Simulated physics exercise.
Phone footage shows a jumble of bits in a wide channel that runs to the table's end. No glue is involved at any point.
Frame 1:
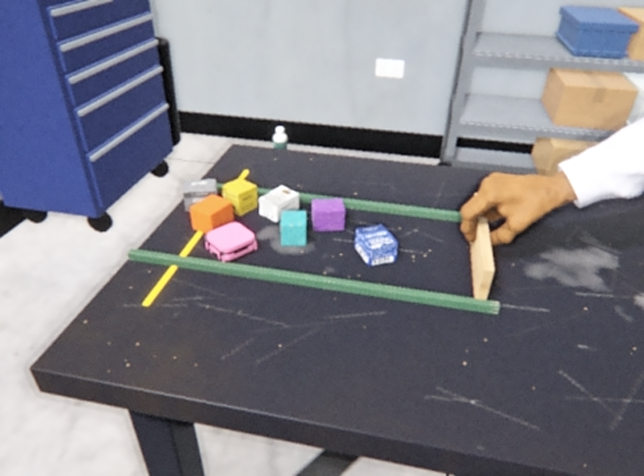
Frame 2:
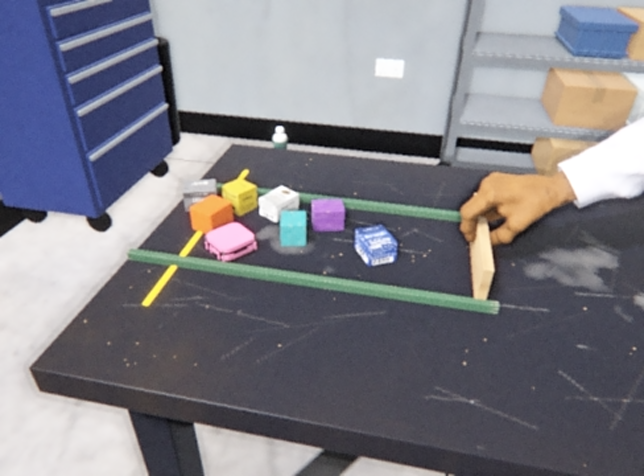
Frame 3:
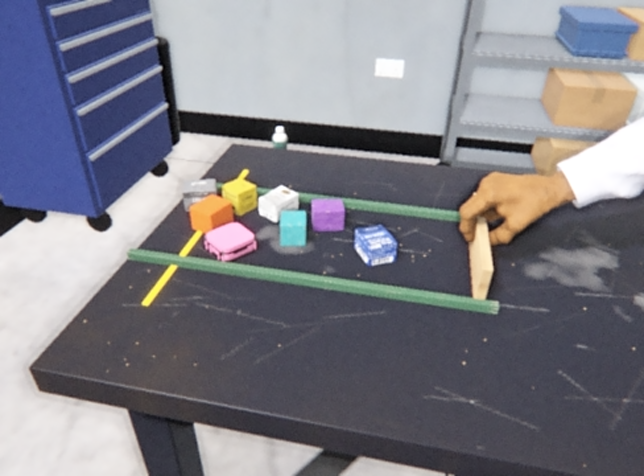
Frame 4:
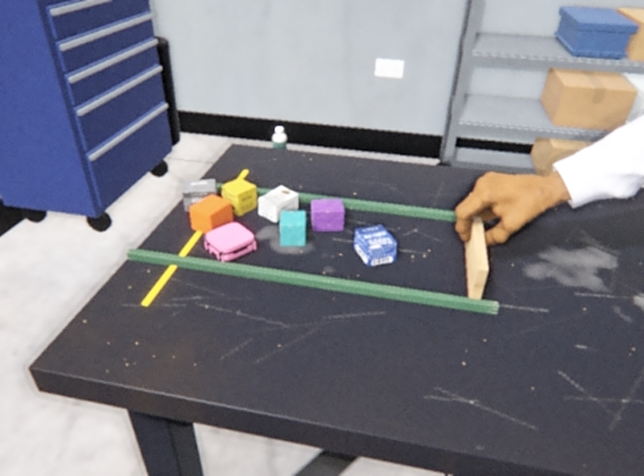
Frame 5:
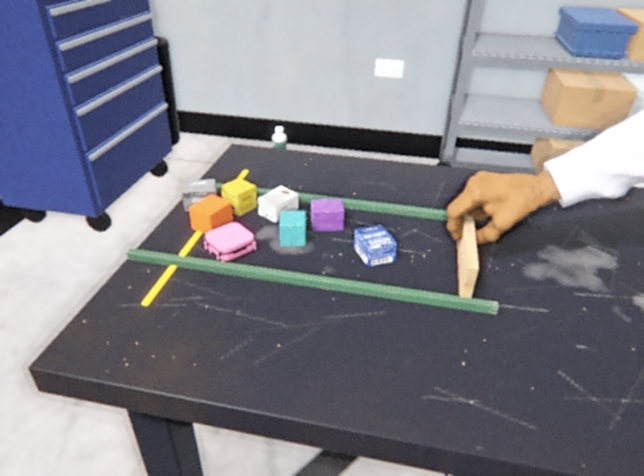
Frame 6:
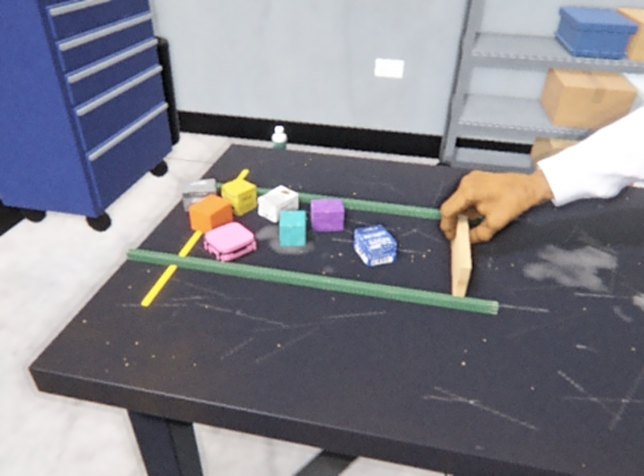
A hand holding a wooden board upright slides it slightly left between green strips, while the small coloured blocks stay still.
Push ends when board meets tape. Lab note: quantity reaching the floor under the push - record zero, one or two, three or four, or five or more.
Recorded: Three or four.
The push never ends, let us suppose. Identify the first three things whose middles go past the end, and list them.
Those three are the grey box, the yellow box and the orange block, in that order.
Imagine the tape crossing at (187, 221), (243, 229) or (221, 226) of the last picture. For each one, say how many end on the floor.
5, 1, 3.
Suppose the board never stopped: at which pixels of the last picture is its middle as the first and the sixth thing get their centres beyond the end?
First around (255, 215), then around (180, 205).
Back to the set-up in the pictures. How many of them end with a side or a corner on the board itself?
The answer is 3.
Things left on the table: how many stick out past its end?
The count is 2.
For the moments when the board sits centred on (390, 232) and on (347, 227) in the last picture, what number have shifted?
At the first point the count is 1, at the second it's 1.
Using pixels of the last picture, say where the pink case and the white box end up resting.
In the last picture the pink case sits around (169, 241) and the white box around (183, 191).
Soon after, none off yet; grey box at rest near (200, 195); orange block at rest near (212, 215); yellow box at rest near (239, 197).
After that, none off yet; grey box tilting well over near (162, 198); orange block displaced about its own width near (178, 212); yellow box displaced well along near (191, 192).
In the end, the number that fall off is three or four; gone, yellow box, orange block and grey box.
